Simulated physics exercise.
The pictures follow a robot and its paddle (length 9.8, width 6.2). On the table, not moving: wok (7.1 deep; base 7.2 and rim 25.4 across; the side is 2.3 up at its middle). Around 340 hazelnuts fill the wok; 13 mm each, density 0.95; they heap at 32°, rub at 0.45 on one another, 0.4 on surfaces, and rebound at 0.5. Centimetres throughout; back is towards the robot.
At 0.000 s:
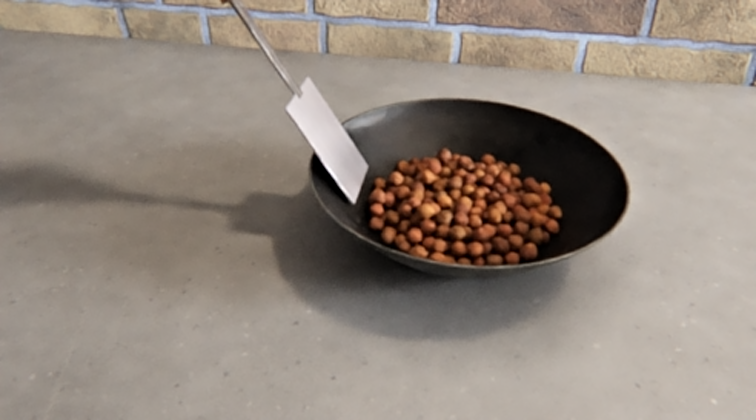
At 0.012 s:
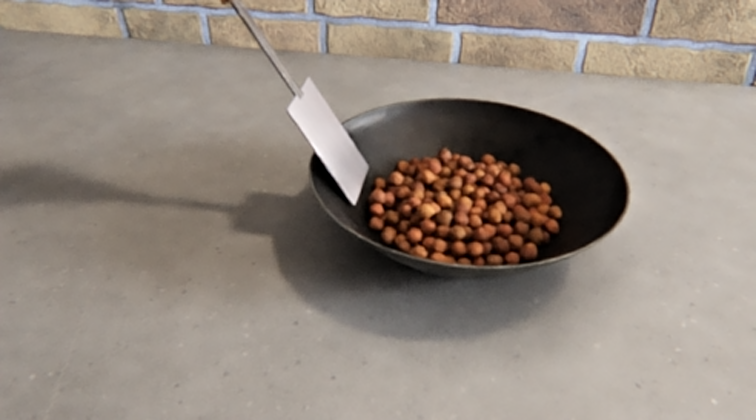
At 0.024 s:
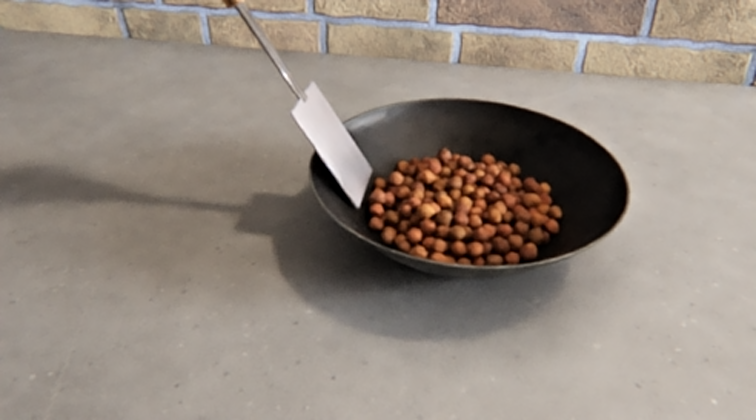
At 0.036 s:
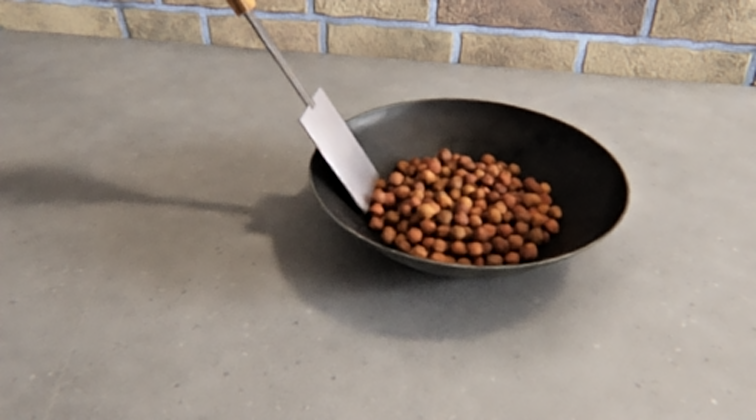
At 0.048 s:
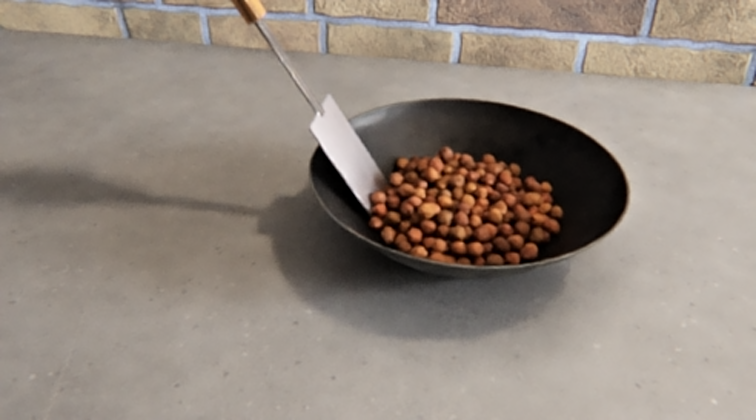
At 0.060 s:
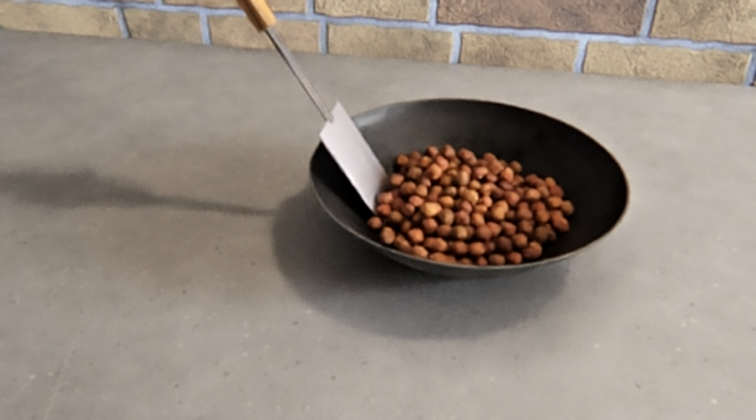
On a gray tabletop before a brick wall, a metal paddle with a wooden handle slides down and right into a dark wok of hazelnuts, nudging the heap slightly to the right while the wok stays still.
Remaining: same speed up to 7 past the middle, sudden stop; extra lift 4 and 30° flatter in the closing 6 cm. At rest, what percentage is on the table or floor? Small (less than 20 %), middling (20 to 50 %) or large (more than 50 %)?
Share on the table or floor: Small (less than 20 %).
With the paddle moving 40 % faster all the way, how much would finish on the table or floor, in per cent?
Then about 30 per cent.
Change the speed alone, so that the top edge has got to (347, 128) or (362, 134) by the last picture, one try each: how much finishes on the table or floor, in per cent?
Some 40 and 45 per cent.
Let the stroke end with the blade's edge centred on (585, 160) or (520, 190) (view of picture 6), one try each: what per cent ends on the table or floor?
About 30 and 0 per cent.
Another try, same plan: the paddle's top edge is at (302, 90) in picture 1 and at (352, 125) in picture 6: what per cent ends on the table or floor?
Some 35 per cent.
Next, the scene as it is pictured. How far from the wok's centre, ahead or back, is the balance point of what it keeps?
Some 3.5 cm ahead.
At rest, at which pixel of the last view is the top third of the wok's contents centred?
Around (557, 207).
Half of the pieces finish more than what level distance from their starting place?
Some 5 cm.
After 0.14 s, sloping 58°, highest piece 8 above the table; 338 in the wok.
After 0.21 s, sloping 46°, highest piece 8 above the table; 336 in the wok, 2 on the blade or in flight.
After 0.45 s, sloping 28°, highest piece 9 above the table; 291 in the wok, 34 on the table or floor, 13 on the blade or in flight.
After 1.50 s, sloping 28°, highest piece 7 above the table; 289 in the wok, 49 on the table or floor.
In the end, 289 in the wok, 49 on the table or floor. That is 14 % on the table or floor.
